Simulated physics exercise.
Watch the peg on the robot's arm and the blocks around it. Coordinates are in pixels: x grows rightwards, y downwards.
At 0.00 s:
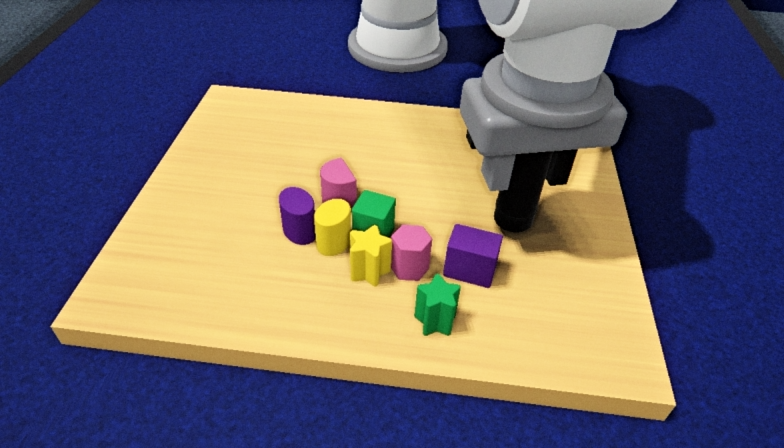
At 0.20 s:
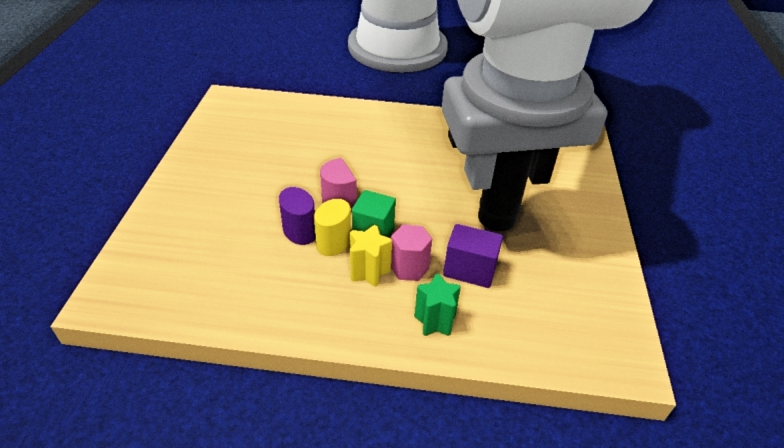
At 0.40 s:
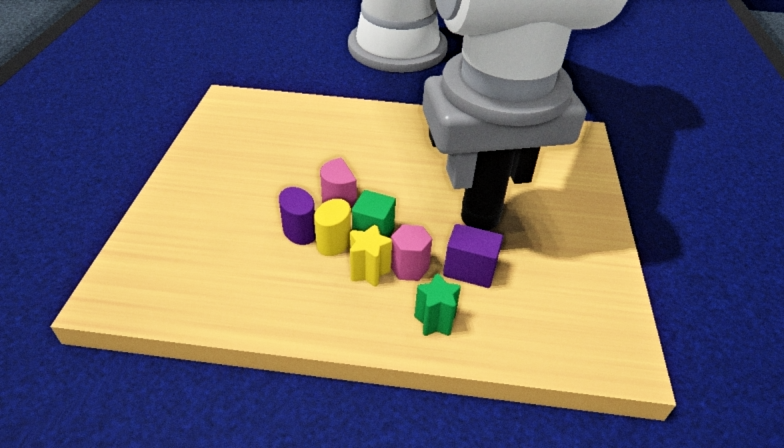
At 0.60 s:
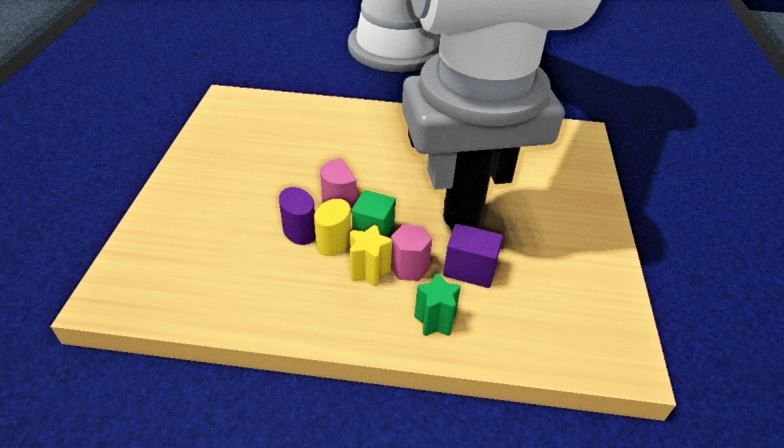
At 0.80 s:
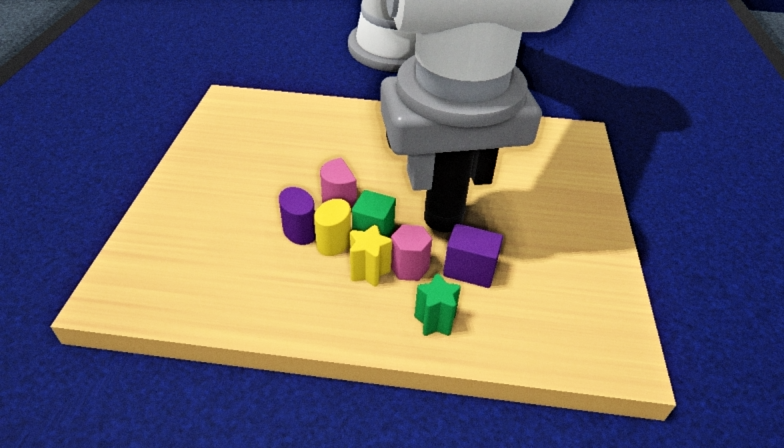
The clip opens on a wooden board on blue cloth, where purple, yellow, pink and green blocks sit clustered near a robot arm's black peg at the right. The arm then slides the peg steadily a short way left, behind the purple cube, while the blocks stay still.
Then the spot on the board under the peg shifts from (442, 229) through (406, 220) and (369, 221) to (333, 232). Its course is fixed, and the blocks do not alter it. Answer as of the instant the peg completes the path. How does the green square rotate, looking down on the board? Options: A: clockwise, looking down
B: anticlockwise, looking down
Choice B: Anticlockwise, looking down.
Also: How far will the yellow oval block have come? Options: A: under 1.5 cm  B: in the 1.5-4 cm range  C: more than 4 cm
Answer: C.
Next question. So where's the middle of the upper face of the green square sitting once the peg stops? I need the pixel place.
By then it is at (329, 228).
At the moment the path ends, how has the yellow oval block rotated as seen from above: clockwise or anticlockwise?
Top view: Clockwise.
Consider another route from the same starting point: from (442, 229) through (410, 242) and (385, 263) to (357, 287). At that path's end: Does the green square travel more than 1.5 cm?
No, it doesn't check out.
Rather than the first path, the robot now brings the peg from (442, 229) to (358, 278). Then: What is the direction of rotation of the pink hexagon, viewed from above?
That block twists counter-clockwise.
What follows on the original path. One third of the way, peg (406, 211); green square (370, 204).
Two thirds of the way, peg (369, 212); yellow oval block (309, 226), turned 30° clockwise; green square (349, 215), turned 65° anticlockwise.
At the end, peg (333, 222); purple oval block still; yellow oval block (288, 242), turned 70° clockwise; pink D-shaped block (330, 170), turned 25° clockwise; green square (329, 228), turned 120° anticlockwise.
